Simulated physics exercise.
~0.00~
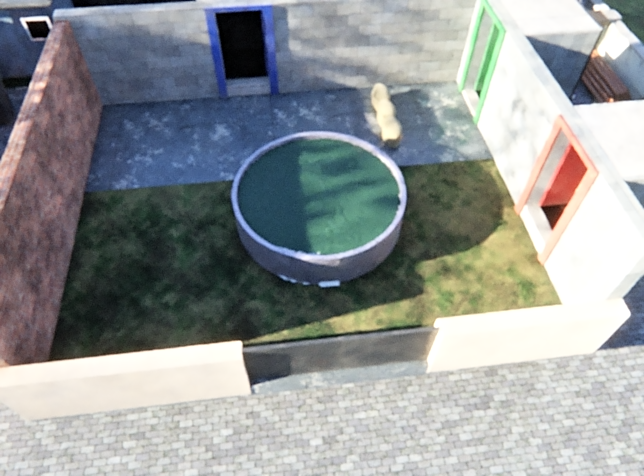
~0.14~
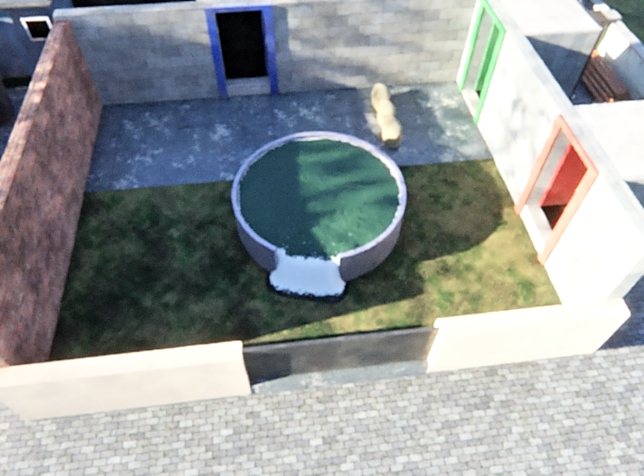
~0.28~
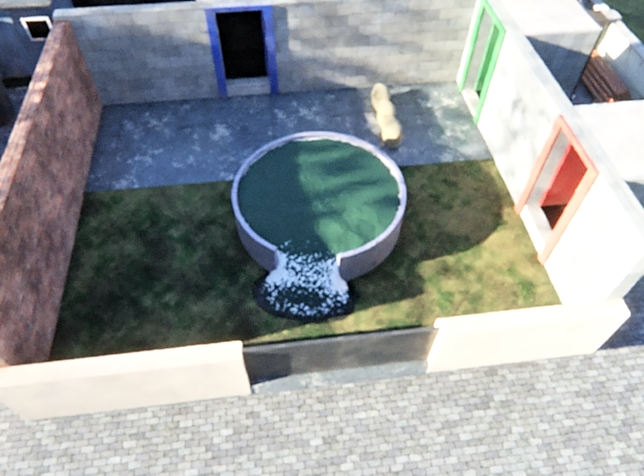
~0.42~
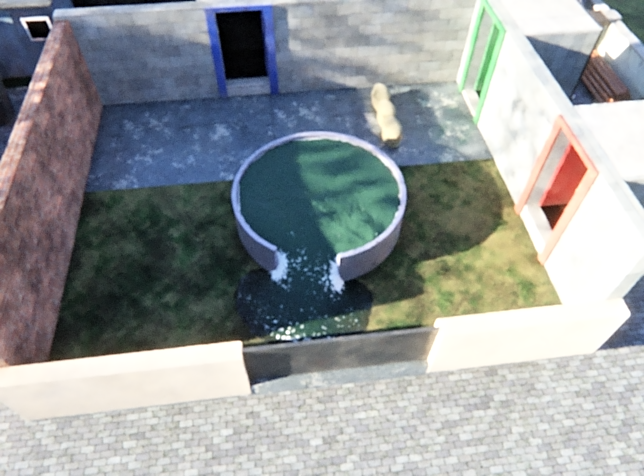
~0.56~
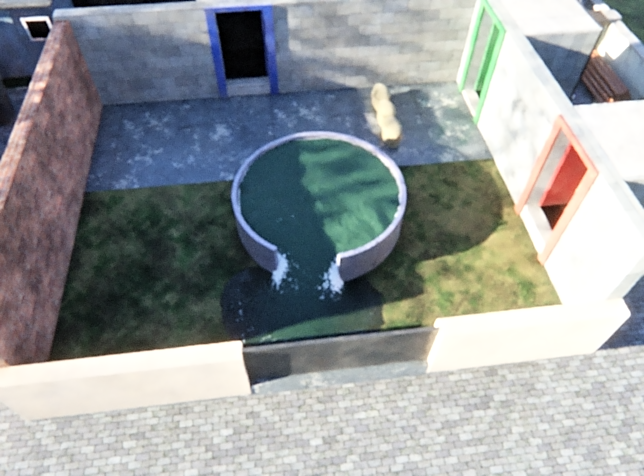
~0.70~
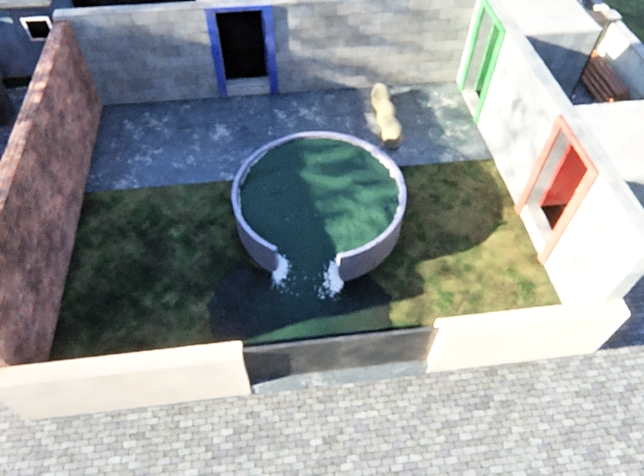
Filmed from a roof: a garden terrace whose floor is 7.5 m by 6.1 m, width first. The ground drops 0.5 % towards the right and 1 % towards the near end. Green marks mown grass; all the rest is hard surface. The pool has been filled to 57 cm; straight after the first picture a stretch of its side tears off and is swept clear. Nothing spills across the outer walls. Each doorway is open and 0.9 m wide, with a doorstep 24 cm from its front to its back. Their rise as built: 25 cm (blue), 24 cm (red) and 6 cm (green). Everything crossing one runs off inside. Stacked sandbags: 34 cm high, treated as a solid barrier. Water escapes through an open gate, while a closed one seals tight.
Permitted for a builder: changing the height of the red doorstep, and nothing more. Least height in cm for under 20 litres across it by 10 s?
Roughly 6 cm.
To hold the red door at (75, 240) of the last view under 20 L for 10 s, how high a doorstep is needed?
Something near 5.5 cm.
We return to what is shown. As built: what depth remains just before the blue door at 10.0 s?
Roughly 6.0 cm deep.
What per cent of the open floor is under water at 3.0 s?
I'd say near 35 percent.
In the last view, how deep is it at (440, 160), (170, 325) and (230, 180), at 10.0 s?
In order: Around 4, 8 and 5 cm.
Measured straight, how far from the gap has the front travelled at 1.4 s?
Around 2.8 m from the gap.
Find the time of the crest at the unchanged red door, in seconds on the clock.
Crest at t of about 6.5 s.
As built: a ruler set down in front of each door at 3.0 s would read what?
Depth at blue 0 cm, at red 0 cm, at green 0 cm.
After 1.4 s water covers 10 % of the floor, deepest (37 cm) near (311, 362); it has not reached the red door.
After 3.0 s water covers 35 % of the floor, deepest (30 cm) near (311, 362); it has not reached the red door.
After 10.0 s water covers 95 % of the floor, deepest (14 cm) near (285, 365); 8 cm at the red door, 0 litres in over its 24 cm doorstep.
At the red door as built, the water arrived by 3.8 s and peaked near 9 cm at 6.6 s.
With a doorstep of 5 cm, 36 litres would have come in within the 10 s; with 7 cm, 10 litres. So under 20 litres takes about 6 cm.
